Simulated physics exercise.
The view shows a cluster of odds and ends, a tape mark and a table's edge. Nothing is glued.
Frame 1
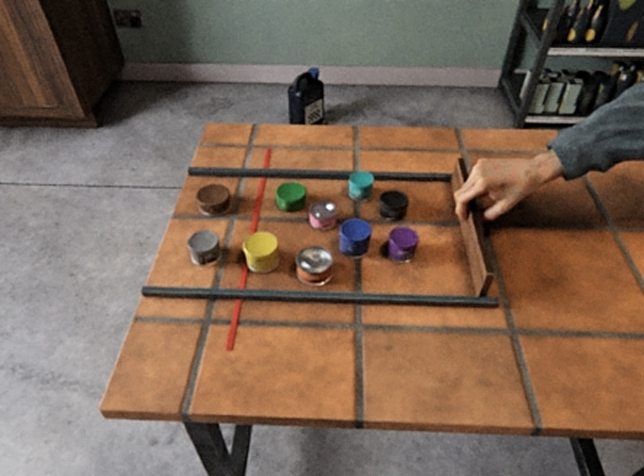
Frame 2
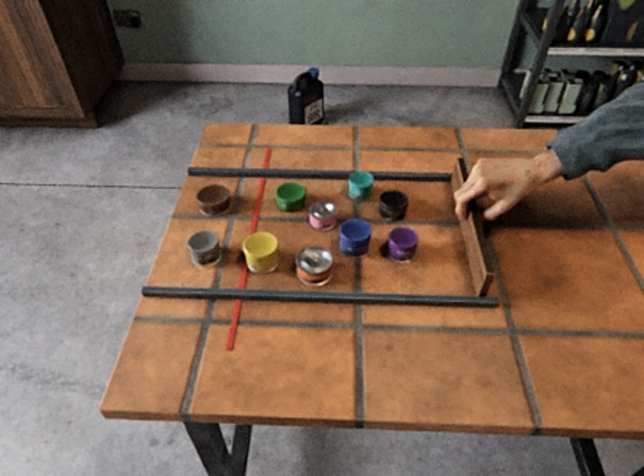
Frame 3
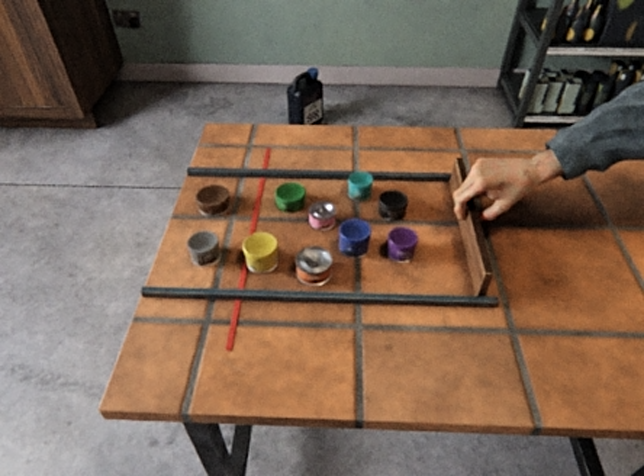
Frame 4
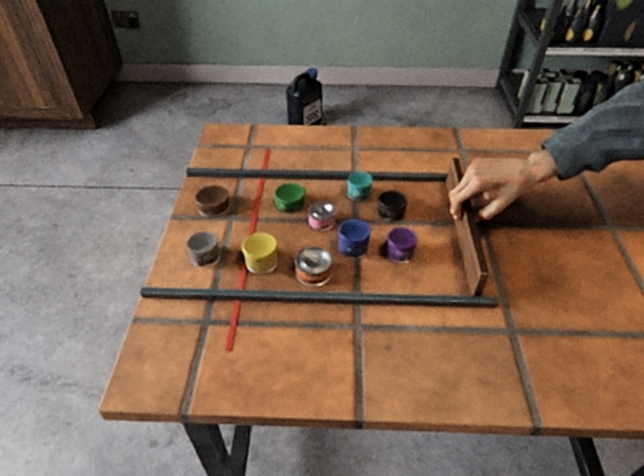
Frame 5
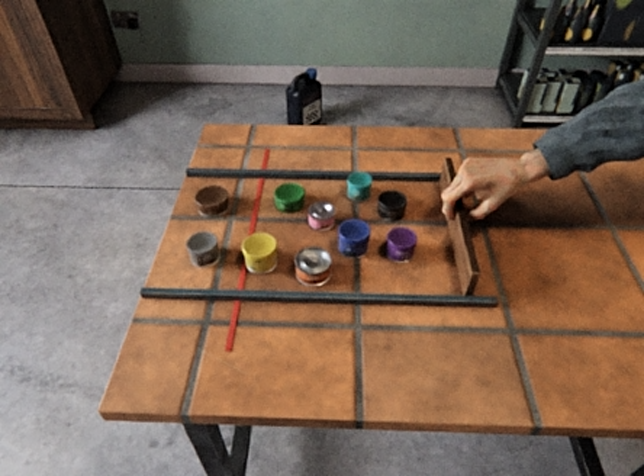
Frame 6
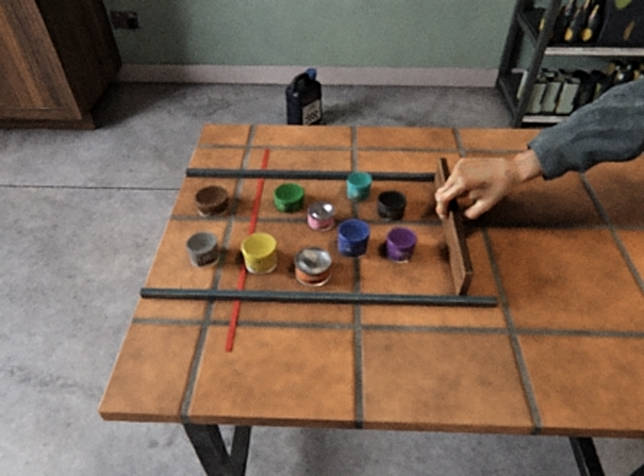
On a tiled tabletop, a hand held a wooden board upright beside a group of small colourful pots between two dark rails and slid it slightly left, while the pots stayed where they were.
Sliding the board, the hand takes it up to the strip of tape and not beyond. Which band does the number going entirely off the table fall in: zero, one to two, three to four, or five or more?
It falls in the zero band.
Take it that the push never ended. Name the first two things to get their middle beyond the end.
The grey tin goes first, followed by the brown pot.
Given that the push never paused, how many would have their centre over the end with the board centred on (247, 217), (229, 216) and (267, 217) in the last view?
Going through the three positions, you'd get 0, 1 and 0.
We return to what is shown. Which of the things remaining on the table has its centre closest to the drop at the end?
The grey tin finishes nearest.
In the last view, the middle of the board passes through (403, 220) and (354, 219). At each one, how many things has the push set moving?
Tally at point one: 2; at point two: 5.
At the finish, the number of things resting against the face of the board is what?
Result: 4 in all.
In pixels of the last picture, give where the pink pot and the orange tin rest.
They finish at roughly (221, 213) and (224, 267) respectively.
Early on, none off yet; brown pot at rest near (212, 201); grey tin at rest near (203, 250); yellow tin at rest near (260, 254).
A while later, none off yet; brown pot at rest near (212, 201); grey tin at rest near (203, 250); yellow tin travelled about its own width near (233, 254).
Finally, the number that fall off is zero.
